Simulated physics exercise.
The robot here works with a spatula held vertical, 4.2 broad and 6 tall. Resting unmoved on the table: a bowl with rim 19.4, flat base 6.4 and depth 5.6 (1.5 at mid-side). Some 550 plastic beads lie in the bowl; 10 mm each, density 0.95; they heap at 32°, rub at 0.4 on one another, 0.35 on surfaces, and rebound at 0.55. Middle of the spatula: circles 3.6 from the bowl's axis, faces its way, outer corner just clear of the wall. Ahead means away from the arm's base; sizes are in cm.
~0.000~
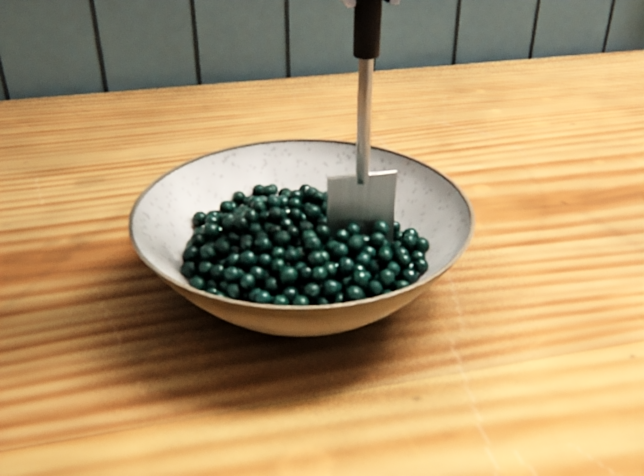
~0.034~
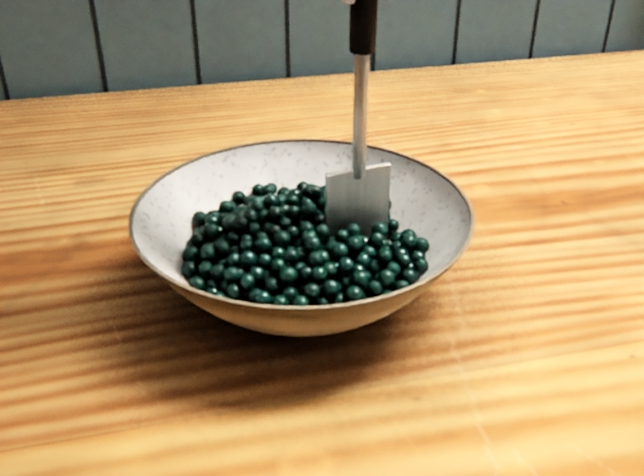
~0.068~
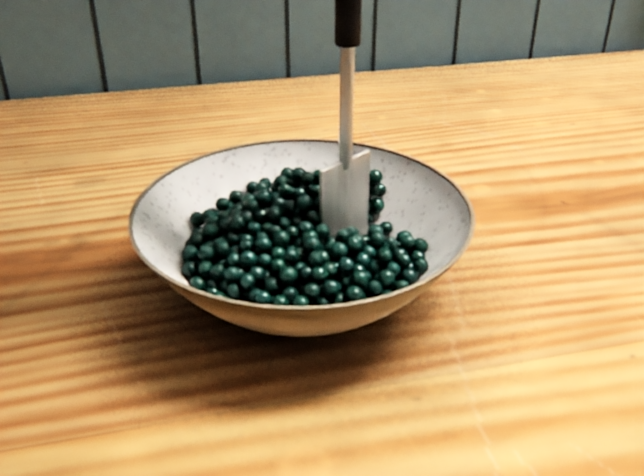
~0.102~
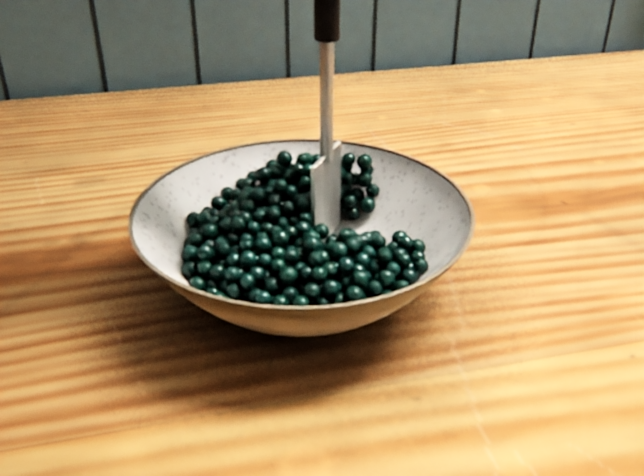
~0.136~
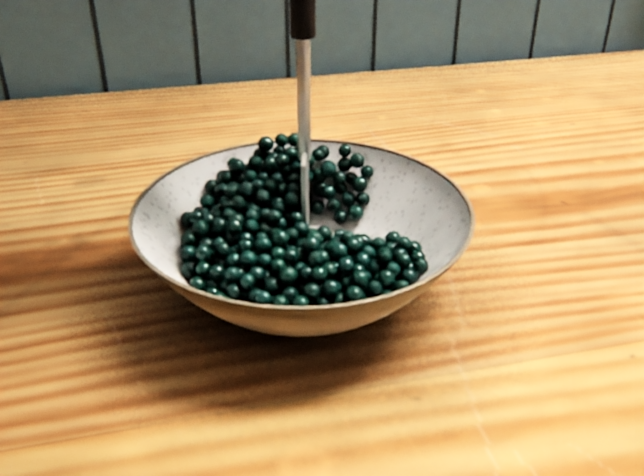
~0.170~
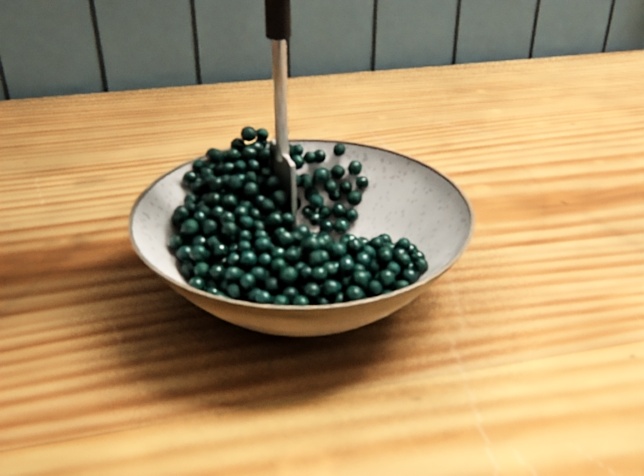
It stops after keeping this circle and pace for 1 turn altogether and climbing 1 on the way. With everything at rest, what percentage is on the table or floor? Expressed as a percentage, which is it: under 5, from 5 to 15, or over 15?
The percentage is from 5 to 15.
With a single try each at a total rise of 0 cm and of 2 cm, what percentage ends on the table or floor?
Near 10 in a hundred, then 5 in a hundred.
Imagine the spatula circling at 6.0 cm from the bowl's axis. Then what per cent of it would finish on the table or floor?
Around 0 in a hundred, in that case.
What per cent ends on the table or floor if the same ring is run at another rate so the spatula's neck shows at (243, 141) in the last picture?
I'd put it close to 30 per cent.
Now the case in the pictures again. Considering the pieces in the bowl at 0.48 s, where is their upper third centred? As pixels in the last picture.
In the last picture it sits around (381, 258).
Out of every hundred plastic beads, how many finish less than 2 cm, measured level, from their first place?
About 10 percent.
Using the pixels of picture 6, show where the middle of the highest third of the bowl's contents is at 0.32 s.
Roughly pixel (221, 256).
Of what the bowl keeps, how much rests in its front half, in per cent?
Roughly 50 per cent.
After 0.32 s, 197° round, highest piece 8 above the table; 533 in the bowl, 5 on the table or floor, 13 in flight or on the tool.
After 0.48 s, 297° round, highest piece 7 above the table; 518 in the bowl, 28 on the table or floor, 5 in flight or on the tool.
After 0.76 s, 0° round, highest piece 5 above the table; 511 in the bowl, 40 on the table or floor.
After 1.46 s, 0° round, highest piece 5 above the table; 511 in the bowl, 40 on the table or floor.
At rest, 511 in the bowl, 40 on the table or floor. That is 7 % on the table or floor.
